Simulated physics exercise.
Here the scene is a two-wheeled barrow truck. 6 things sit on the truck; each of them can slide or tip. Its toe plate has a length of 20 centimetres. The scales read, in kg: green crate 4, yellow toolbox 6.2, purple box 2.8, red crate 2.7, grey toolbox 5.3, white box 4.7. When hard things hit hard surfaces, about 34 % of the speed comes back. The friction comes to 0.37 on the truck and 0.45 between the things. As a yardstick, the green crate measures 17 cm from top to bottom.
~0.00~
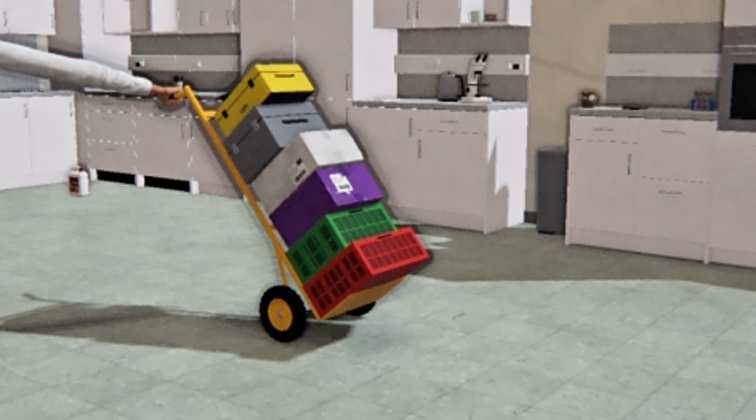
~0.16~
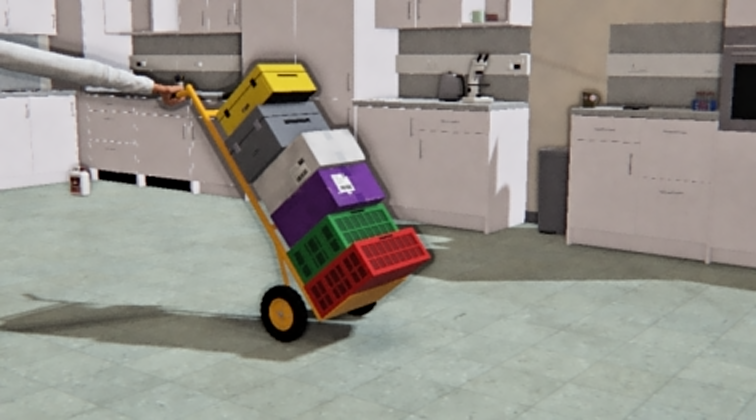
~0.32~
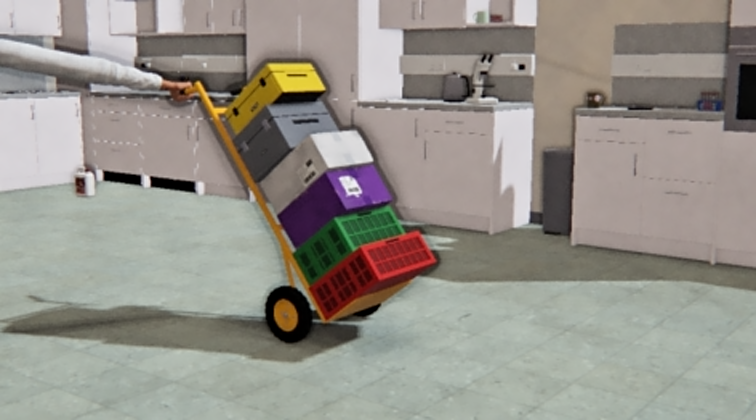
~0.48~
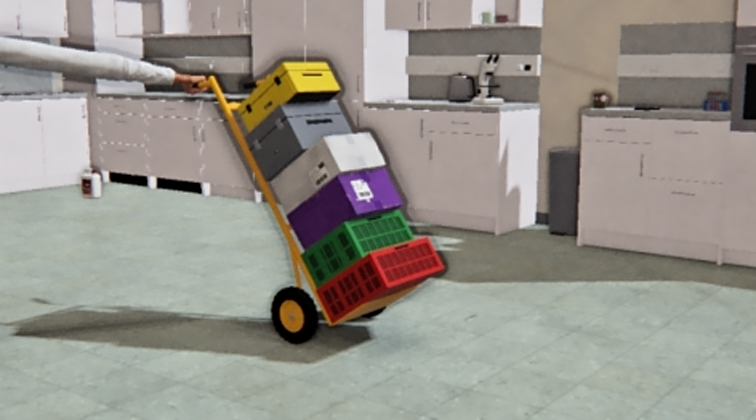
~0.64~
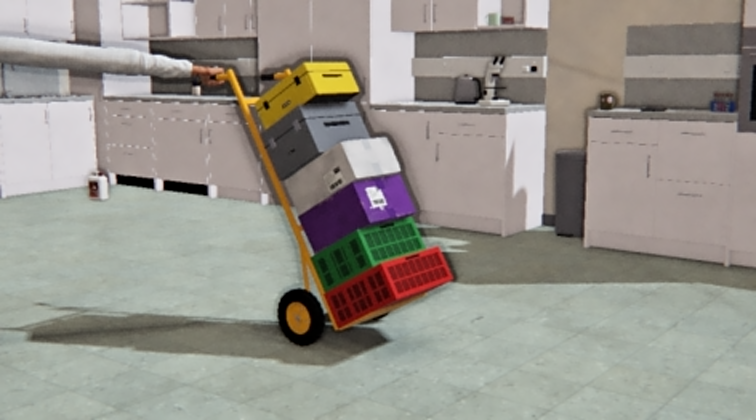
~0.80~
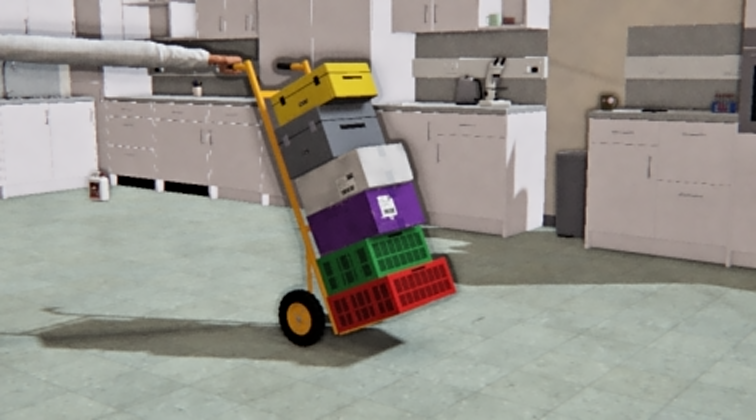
A yellow hand truck stacked with six colorful crates and boxes leaned back in a kitchen-like room, then was gradually raised toward upright by a hand on its handle at the left.
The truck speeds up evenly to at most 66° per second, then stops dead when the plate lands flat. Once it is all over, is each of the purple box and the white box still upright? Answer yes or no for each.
Purple box - no; white box - no.
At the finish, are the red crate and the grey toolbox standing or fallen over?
Final state - red crate: Remains on its base; grey toolbox: Goes over.
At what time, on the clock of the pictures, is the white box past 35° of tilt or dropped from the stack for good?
At about 1.9 s.
Around 1.80 s, truck upright; yellow toolbox now dropped from the stack; white box tipped 29° against what carries it near (450, 217); purple box tipped 29° against what carries it near (428, 249).
Around 2.30 s, truck upright; purple box, grey toolbox and white box now dropped from the stack; green crate on its side; red crate tipped 4° against what carries it.
Finally (3.7 s), dropped from the stack and tipped over, green crate, purple box, grey toolbox and white box; dropped from the stack but upright, yellow toolbox; red crate still in place (within 10 cm). Final places as that camera would see them, purple box near (509, 328), white box near (551, 334).
